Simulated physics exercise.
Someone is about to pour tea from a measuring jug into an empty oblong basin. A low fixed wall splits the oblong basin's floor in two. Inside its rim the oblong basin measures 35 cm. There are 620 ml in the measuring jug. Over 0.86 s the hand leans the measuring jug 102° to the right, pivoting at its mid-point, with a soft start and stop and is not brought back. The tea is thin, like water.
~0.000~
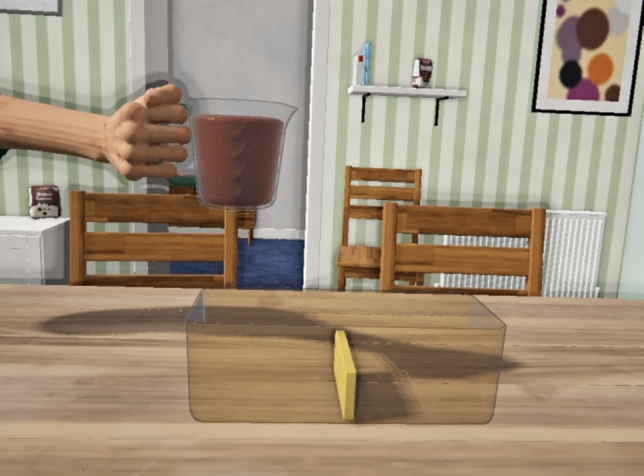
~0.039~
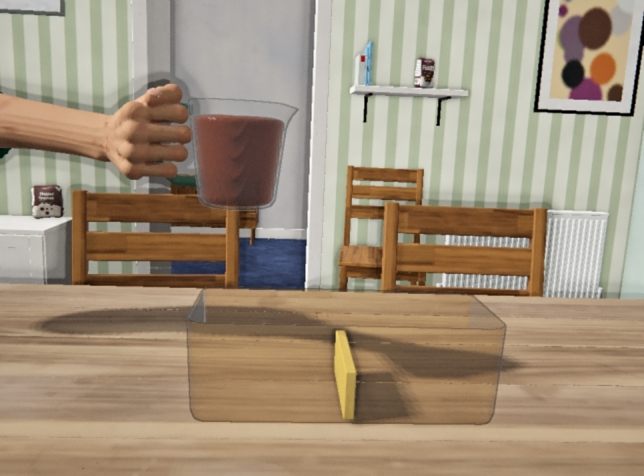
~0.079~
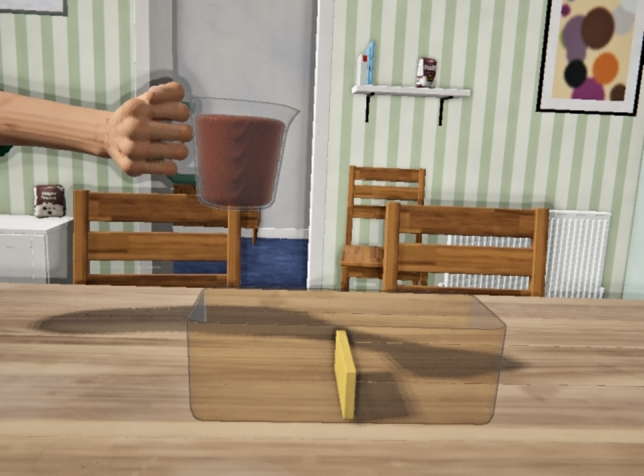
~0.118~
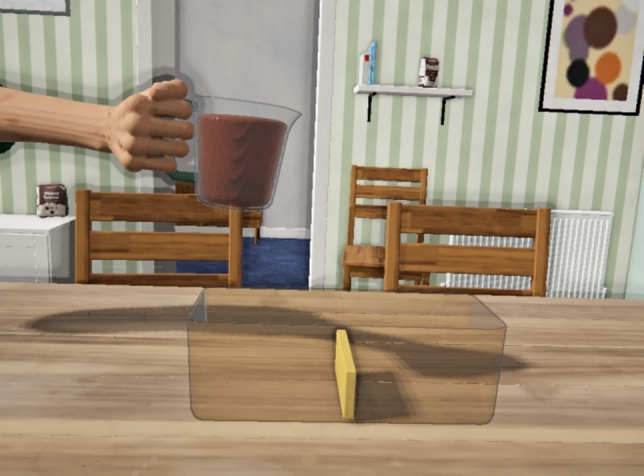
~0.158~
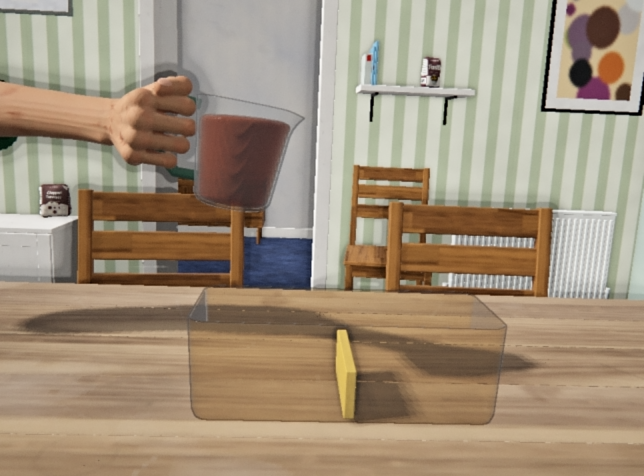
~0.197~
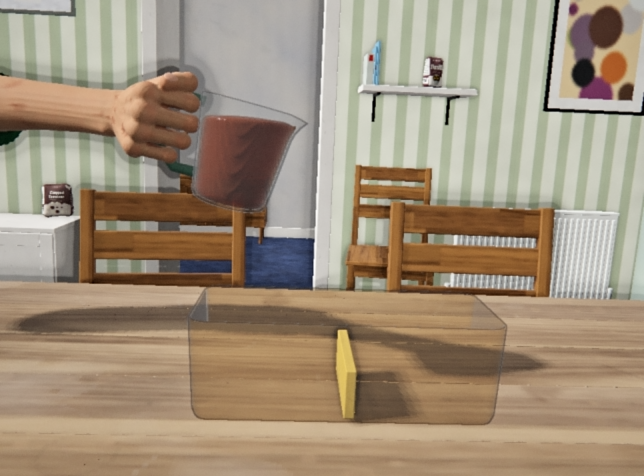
We see a hand holding a clear measuring jug of reddish-brown liquid above a table, up and to the left of a yellow divider in an empty transparent basin; the hand slowly tilts the jug slightly to the right.
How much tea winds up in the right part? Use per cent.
Roughly 73 per cent is past the wall.
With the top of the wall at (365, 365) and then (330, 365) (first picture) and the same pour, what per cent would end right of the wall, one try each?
In turn about 35 and 90 per cent.
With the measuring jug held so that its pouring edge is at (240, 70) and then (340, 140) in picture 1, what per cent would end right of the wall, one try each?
First 5, then 95 per cent.
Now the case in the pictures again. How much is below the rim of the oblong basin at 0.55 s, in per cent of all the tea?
About 4 per cent.
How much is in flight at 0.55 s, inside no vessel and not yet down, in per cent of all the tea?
About 24 per cent.
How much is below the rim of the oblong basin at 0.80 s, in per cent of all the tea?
Near 54 in a hundred.
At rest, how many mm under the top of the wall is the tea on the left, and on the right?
Some 50 mm on the left and 36 mm on the right.
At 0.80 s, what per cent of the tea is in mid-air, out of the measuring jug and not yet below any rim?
Some 26 per cent.
Then, 0.55 s in, the tilt is 72° and 73 per cent is still to pour, 0 is left of the wall and 3 right of it.
Then, 0.80 s in, the tilt is 101° and 20 per cent is still to pour, 5 is left of the wall and 50 right of it.
Then, 1.07 s in, the tilt is 102° and 1 per cent is still to pour, 22 is left of the wall and 73 right of it.
Then, 1.36 s in, the tilt is 102° and 0 per cent is still to pour, 26 is left of the wall and 73 right of it.
Finally, 26 per cent lies left of the wall, 73 right of it and 1 outside.
